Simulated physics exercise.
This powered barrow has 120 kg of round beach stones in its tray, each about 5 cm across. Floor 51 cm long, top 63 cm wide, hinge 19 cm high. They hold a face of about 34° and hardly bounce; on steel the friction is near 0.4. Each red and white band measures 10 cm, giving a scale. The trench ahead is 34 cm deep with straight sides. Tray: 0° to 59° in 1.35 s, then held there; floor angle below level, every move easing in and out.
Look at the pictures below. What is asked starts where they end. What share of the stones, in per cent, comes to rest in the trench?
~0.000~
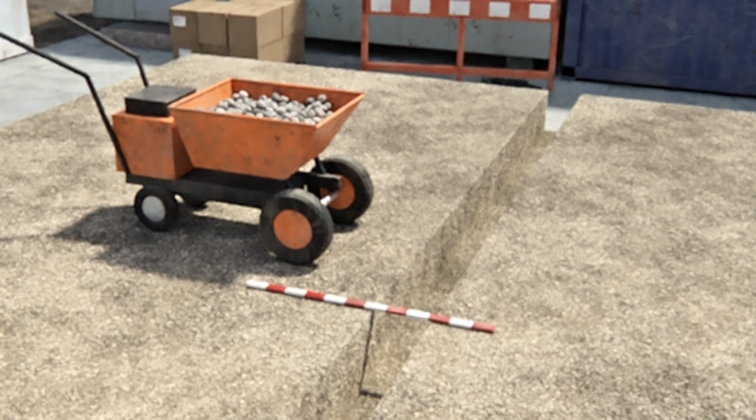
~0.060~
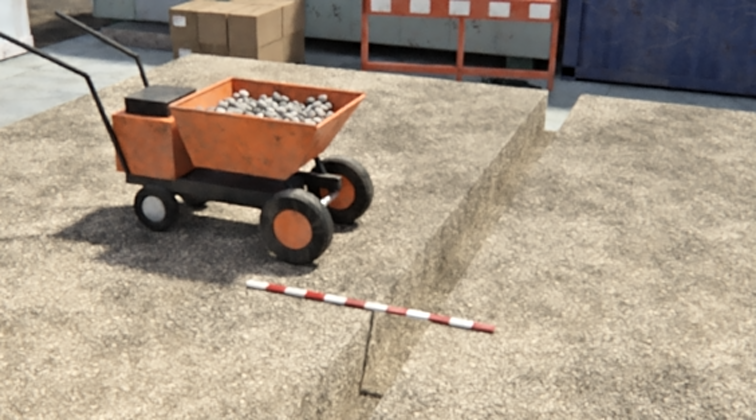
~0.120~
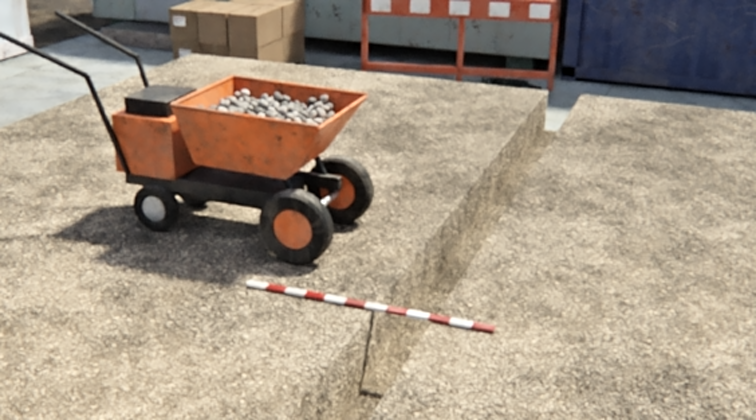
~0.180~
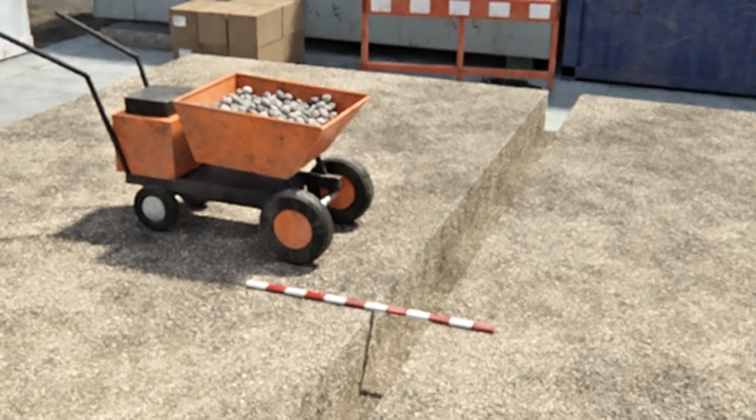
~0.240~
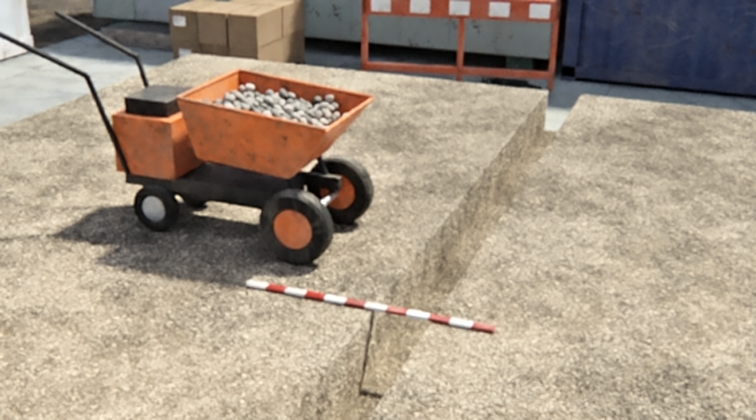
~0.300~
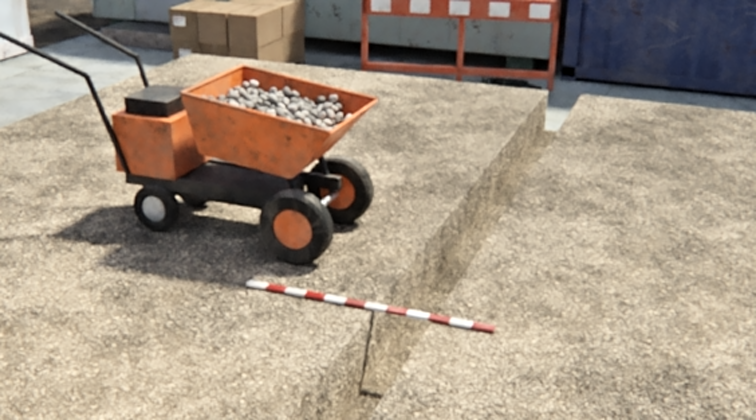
About 55 per cent of the stones finish in the trench.
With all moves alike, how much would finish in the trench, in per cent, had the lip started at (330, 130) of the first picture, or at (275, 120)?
The first gives about 45 percent and the second about 45 percent.
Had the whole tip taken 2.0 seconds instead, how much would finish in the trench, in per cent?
Near 60 per cent.
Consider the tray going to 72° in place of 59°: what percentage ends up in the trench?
I'd expect around 70 in a hundred.
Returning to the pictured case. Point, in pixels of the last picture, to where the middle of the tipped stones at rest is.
Centre estimate: Around (444, 307).
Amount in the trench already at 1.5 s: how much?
Something like 15 in a hundred.
After 1.0 s the floor is at 50°; 100 % in the tray; the foremost stones are at (394, 172).
After 1.5 s the floor is at 59°; 85 % in the tray, 14 % in the trench, 1 % past the trench; the foremost stones are at (473, 256).
After 1.8 s the floor is at 59°; 62 % in the tray, 28 % in the trench, 9 % past the trench; the foremost stones are at (542, 280).
After 3.8 s the floor is at 59°; 35 % in the tray, 55 % in the trench, 10 % past the trench; the foremost stones are at (609, 289).
